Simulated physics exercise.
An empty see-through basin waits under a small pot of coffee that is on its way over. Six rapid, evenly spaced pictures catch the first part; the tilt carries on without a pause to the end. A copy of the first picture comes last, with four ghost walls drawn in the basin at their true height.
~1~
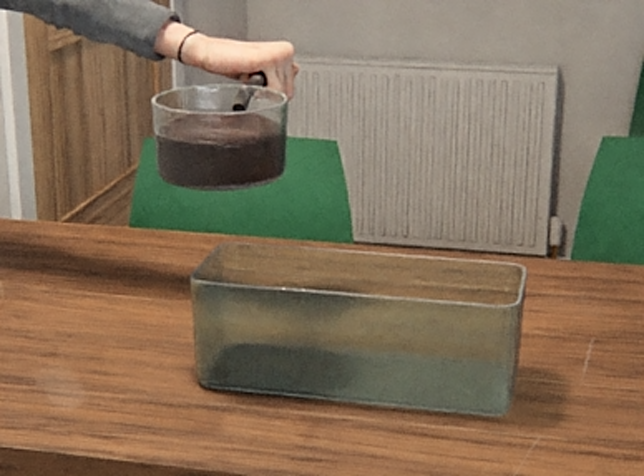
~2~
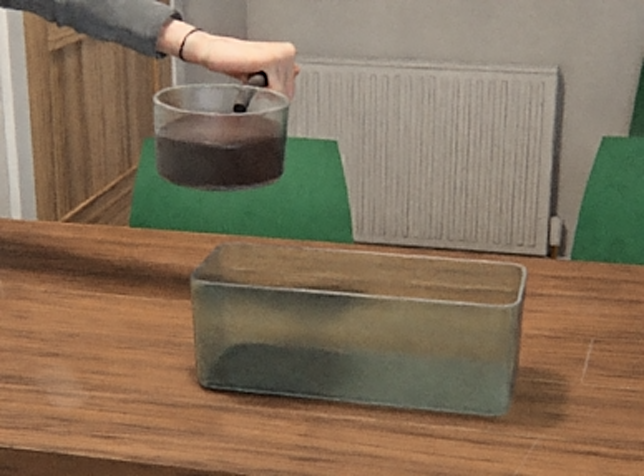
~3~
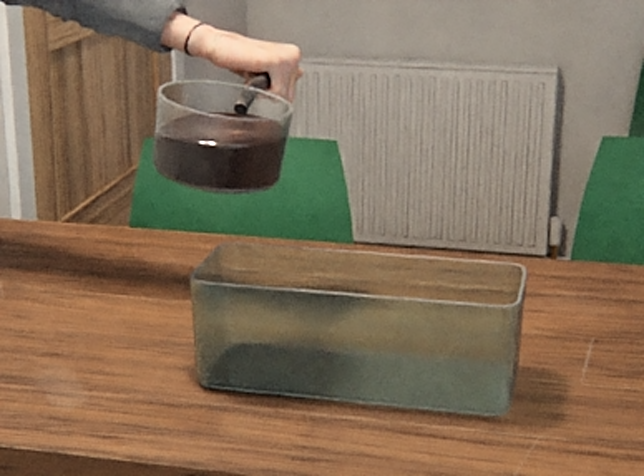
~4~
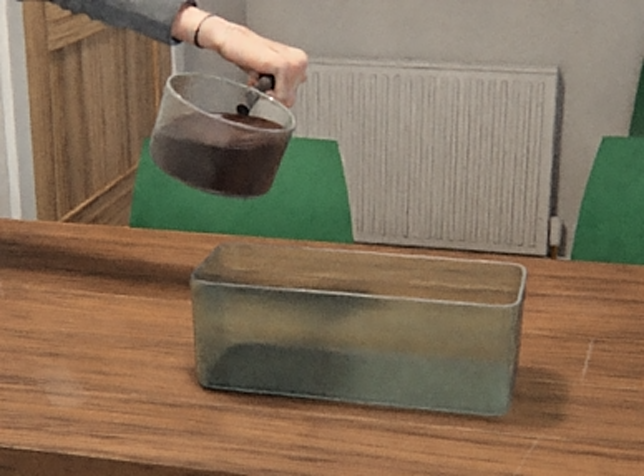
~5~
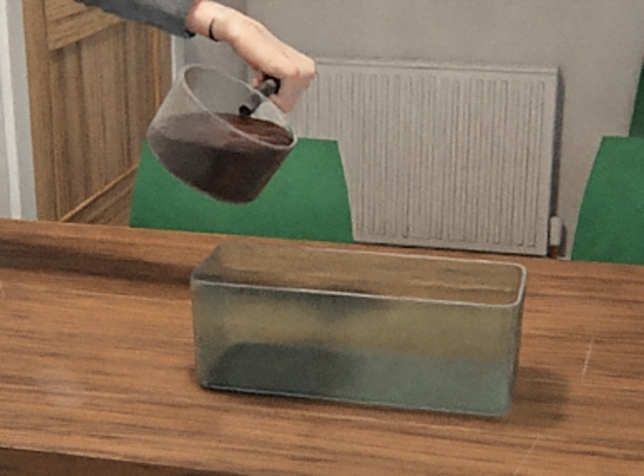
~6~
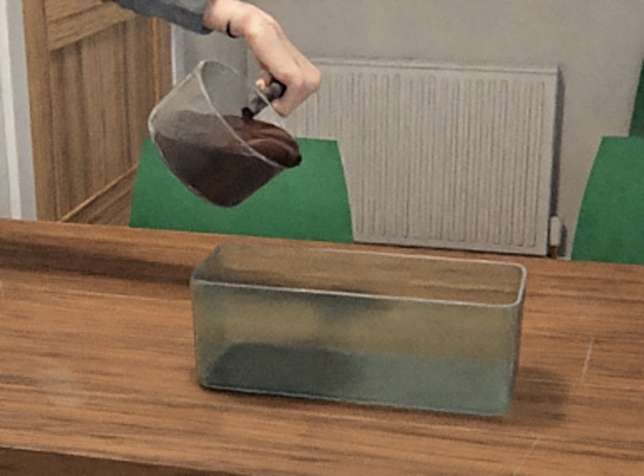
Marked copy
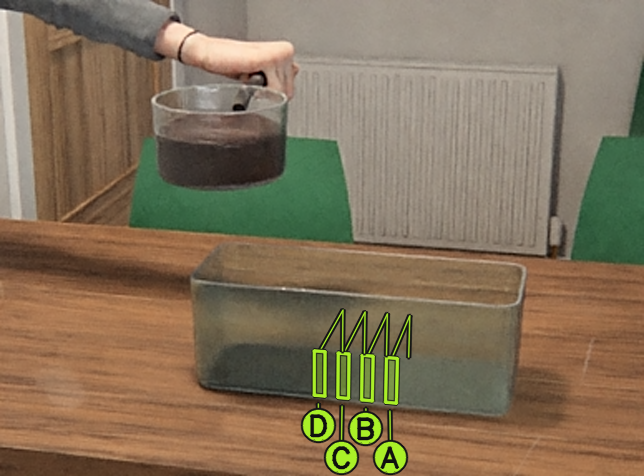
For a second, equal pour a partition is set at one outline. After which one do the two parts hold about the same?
D is best.
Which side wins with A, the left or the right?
The left side.
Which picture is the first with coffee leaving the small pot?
Picture 6.
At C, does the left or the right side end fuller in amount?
The left one.
On the marked copy, A at (389, 410); B at (365, 408); C at (342, 406); D at (318, 403).
With A, about 86 % ends left of the wall and 10 % right of it; 4 % is lost outside.
With B, about 91 % ends left of the wall and 6 % right of it; 3 % is lost outside.
With C, about 83 % ends left of the wall and 11 % right of it; 6 % is lost outside.
With D, about 49 % ends left of the wall and 50 % right of it.
